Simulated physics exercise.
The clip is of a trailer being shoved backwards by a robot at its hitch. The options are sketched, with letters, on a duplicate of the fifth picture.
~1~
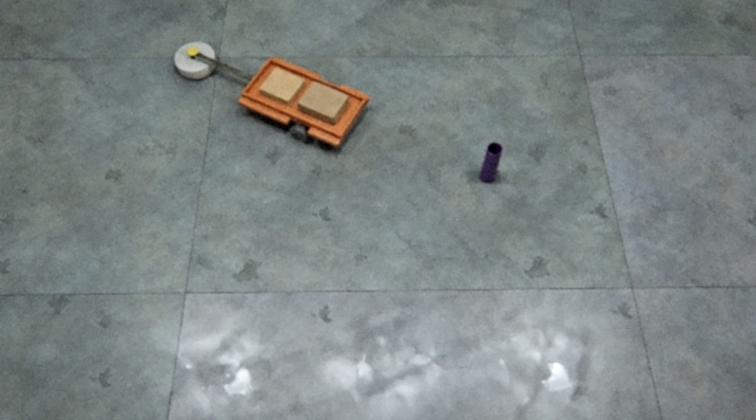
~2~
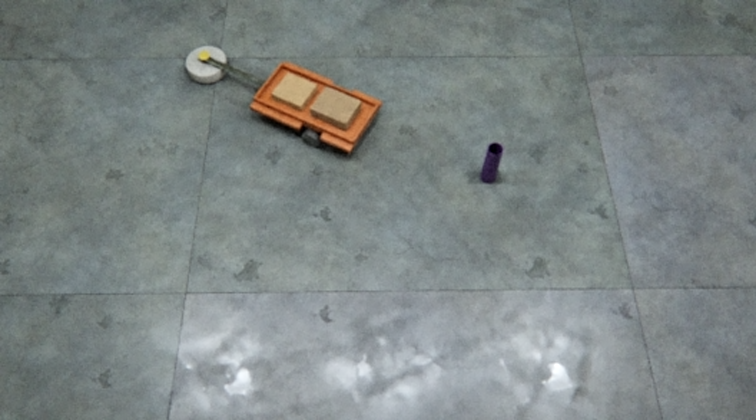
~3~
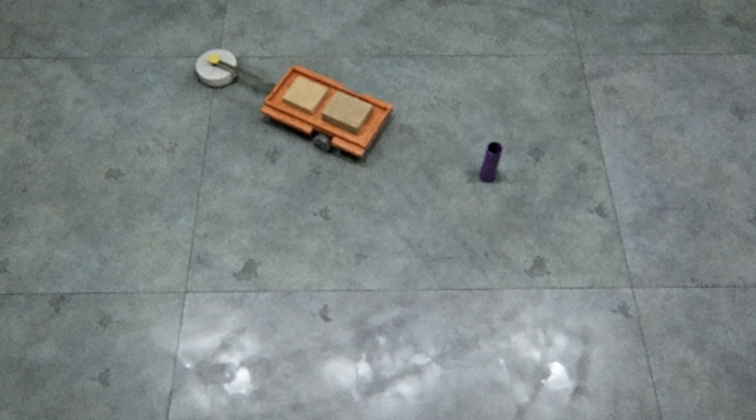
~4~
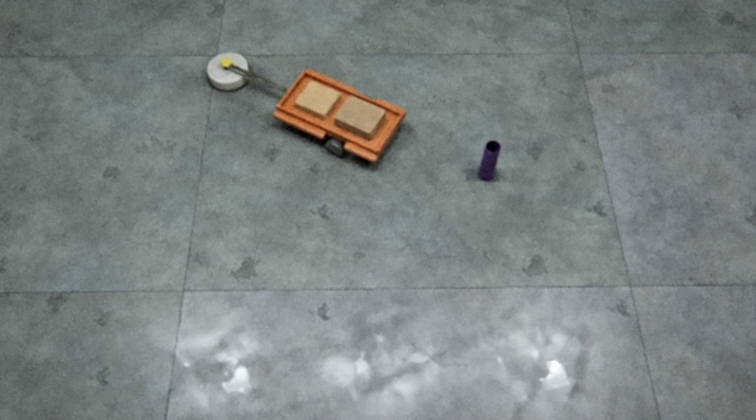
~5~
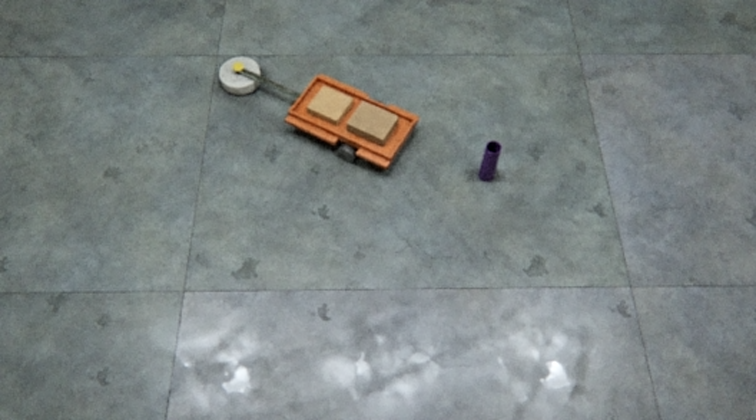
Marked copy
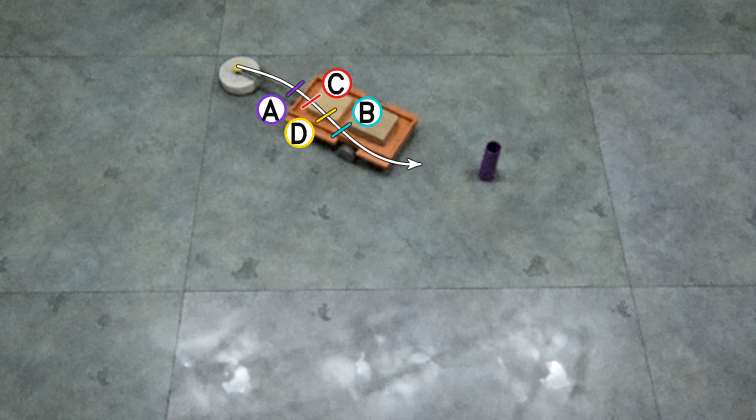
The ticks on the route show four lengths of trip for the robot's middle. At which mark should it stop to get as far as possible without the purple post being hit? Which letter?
Mark A.
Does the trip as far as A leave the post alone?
For that mark, yes.
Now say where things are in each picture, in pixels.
In the first picture, purple post (487, 177); robot (195, 58); orange cart (304, 99).
In the second picture, robot (206, 63); orange cart (316, 104); purple post (488, 177).
In the third picture, robot (217, 66); orange cart (328, 108); purple post (487, 177).
In the fourth picture, robot (228, 69); orange cart (340, 113); purple post (486, 175).
In the fifth picture, robot (240, 74); orange cart (352, 118); purple post (486, 176).
On the copy, A at (295, 89); B at (341, 130); C at (311, 101); D at (326, 115); the route from (238, 66) via (328, 117) to (420, 164).
On A. First, robot (260, 80), cart (373, 128).
Then, robot (280, 87), cart (394, 138).
Finally, robot (296, 96), cart (412, 147); nothing has been touched.
By contrast, B is too far, the post has been hit; C is too far, the post has been hit; D is too far, the post has been hit.
